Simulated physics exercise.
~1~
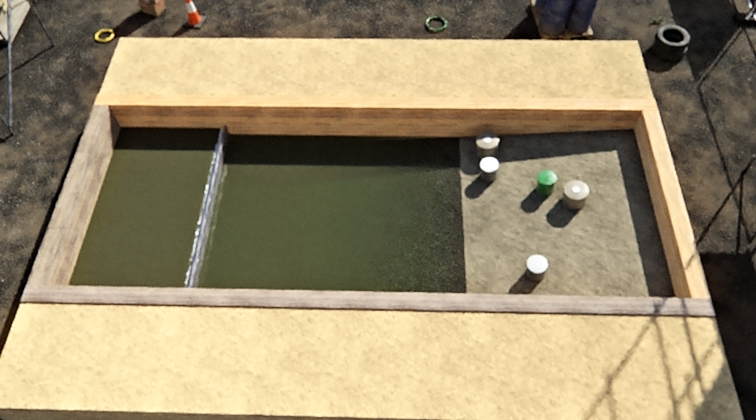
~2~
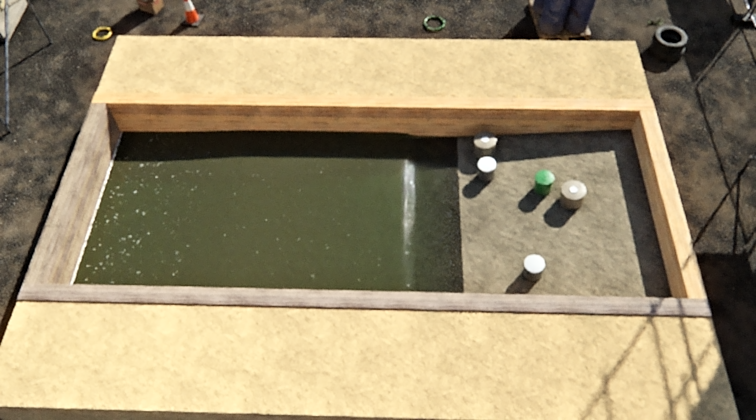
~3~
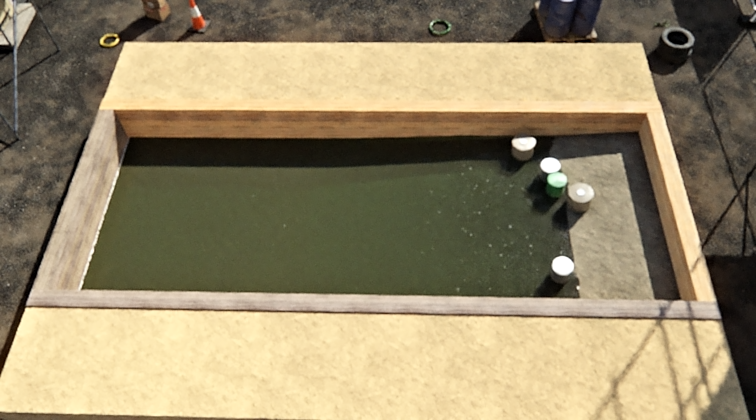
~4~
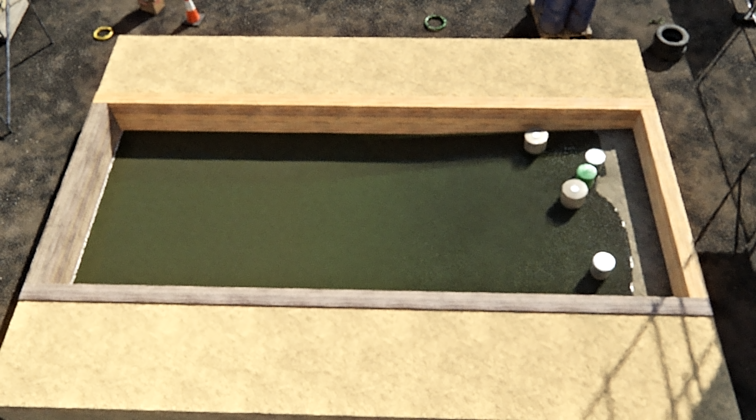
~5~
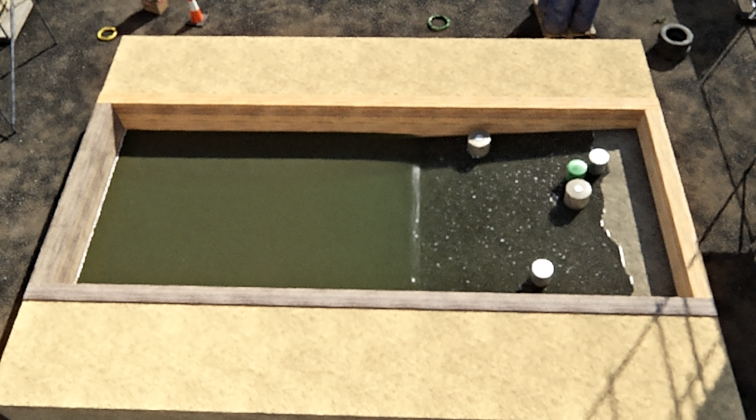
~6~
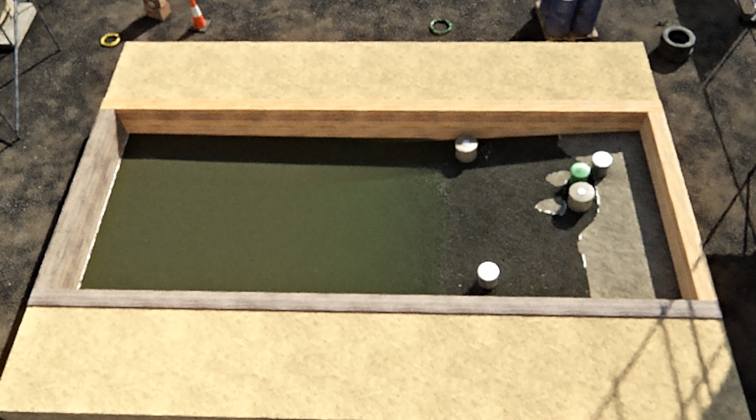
The video shows a shallow basin of dark green water beside a sandy slope holding five small containers, one green. A wave sweeps right and pushes them up the slope; as the water draws back, two white ones slide left while three rest clustered near the right.
